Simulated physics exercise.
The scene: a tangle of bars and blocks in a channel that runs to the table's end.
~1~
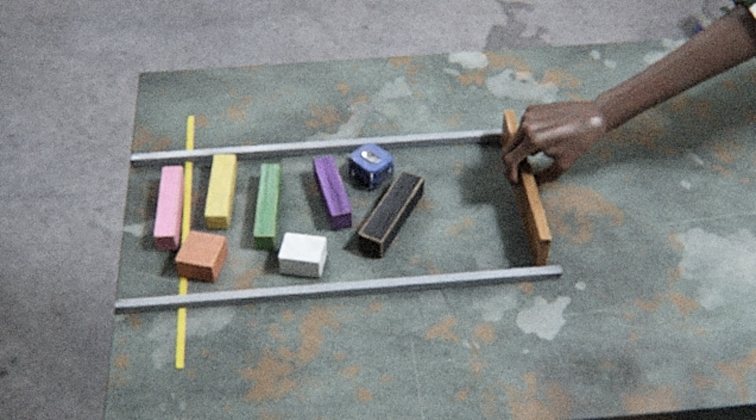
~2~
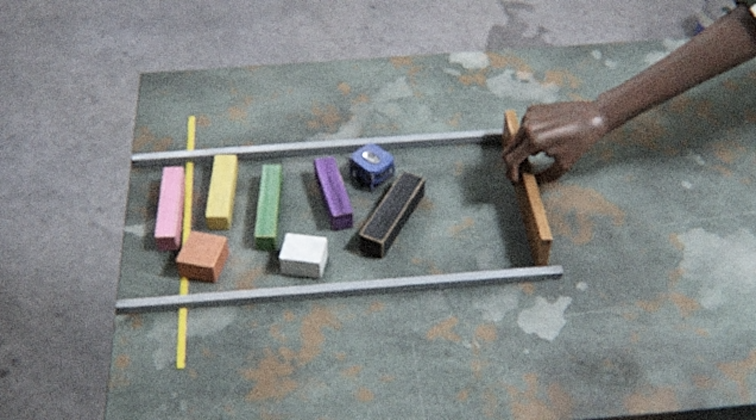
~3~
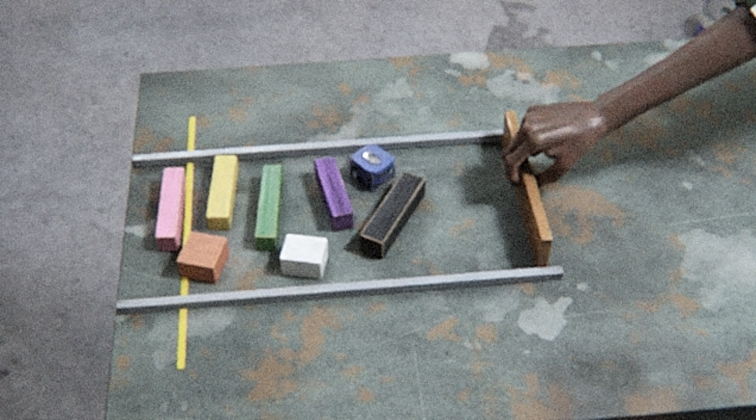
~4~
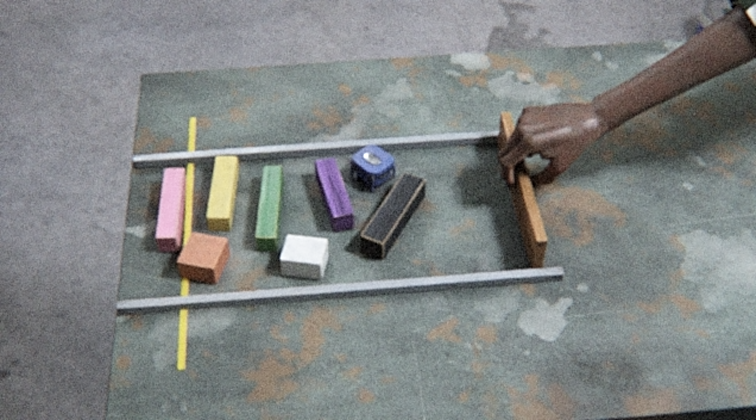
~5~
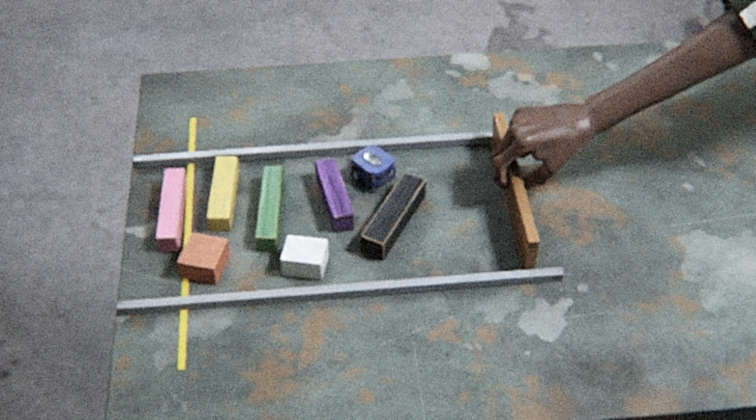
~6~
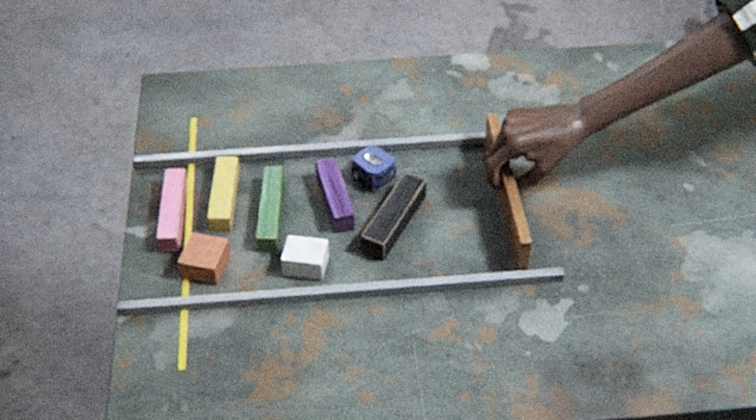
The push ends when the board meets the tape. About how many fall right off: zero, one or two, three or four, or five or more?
In the end the number that fall off is three or four.
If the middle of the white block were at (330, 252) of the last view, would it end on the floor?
It does not fall.
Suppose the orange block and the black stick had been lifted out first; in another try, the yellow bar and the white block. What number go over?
The counts: 2 and 1.
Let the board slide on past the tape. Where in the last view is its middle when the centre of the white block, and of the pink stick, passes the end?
Its middle is around (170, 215) and around (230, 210).
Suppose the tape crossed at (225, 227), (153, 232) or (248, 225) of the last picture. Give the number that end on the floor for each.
In that order 1, 6 and 0.
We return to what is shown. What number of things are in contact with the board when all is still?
That makes 2.
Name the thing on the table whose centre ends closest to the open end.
Foremost is the green bar.
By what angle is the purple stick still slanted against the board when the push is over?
Near 5 degrees.
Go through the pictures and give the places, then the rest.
In the first picture, pink stick (170, 207); orange block (202, 257); yellow bar (221, 191); board (524, 186); tape (186, 227).
In the second picture, orange block (203, 257); black stick (393, 214).
In the third picture, yellow bar (223, 192); white block (304, 257).
In the fourth picture, pink stick (172, 209); blue case (373, 168).
In the fifth picture, orange block (204, 258); purple stick (334, 194).
In the sixth picture, pink stick (172, 209); orange block (205, 258); yellow bar (224, 193); board (506, 190); tape (188, 229).
Early on, none off yet; pink stick at rest near (172, 209); orange block at rest near (205, 258); yellow bar at rest near (224, 193).
A while later, none off yet; pink stick travelled a little near (131, 213); orange block travelled about its own width near (145, 268); yellow bar travelled about its own width near (152, 199).
Finally, the number that fall off is three or four; lost, yellow bar, orange block and pink stick.
